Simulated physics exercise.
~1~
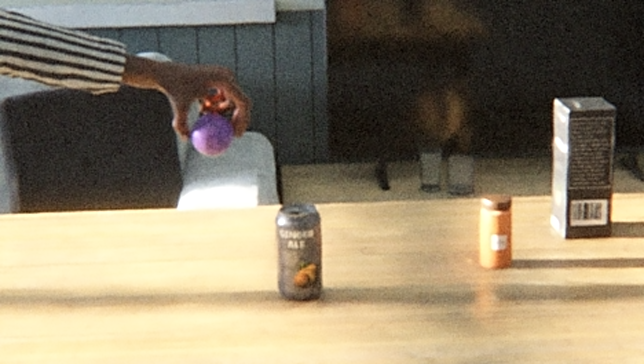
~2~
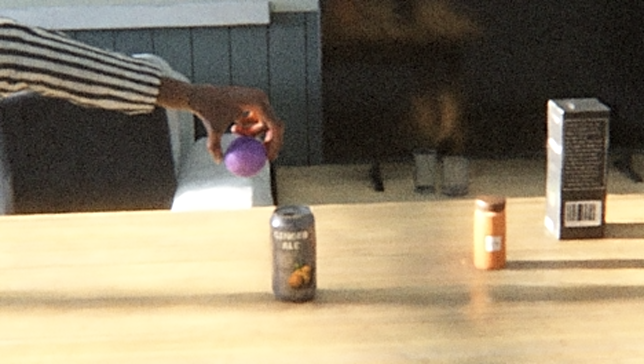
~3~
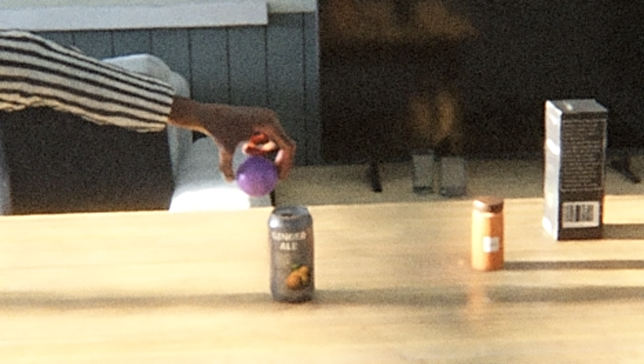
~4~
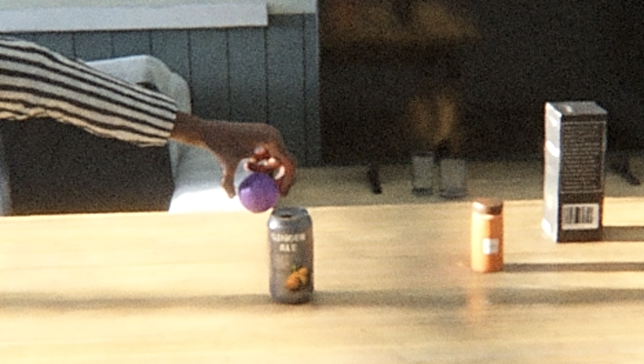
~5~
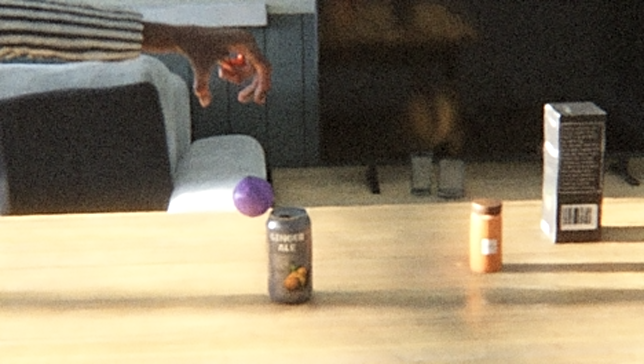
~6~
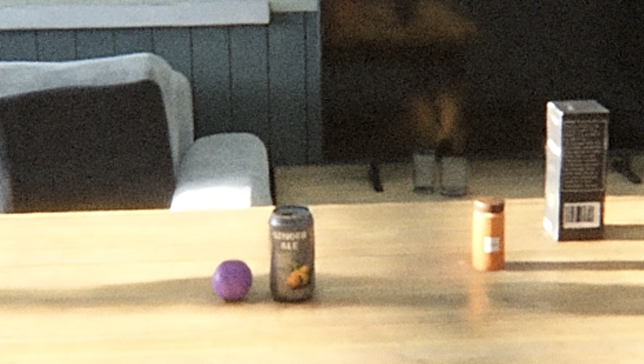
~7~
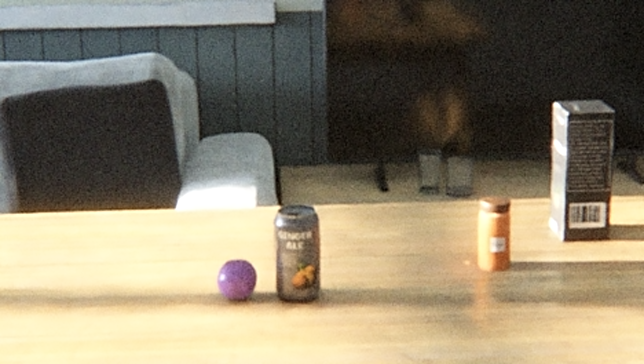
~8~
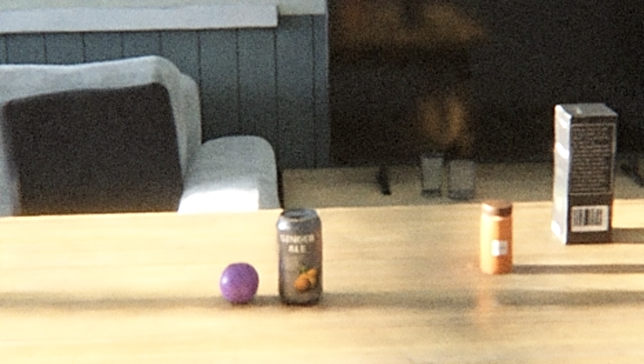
A purple onion, held by a hand in a striped sleeve, is lowered onto the left edge of a grey can's top and released, then drops to the table and rests beside the can, while an orange shaker and black carton stay standing to the right.
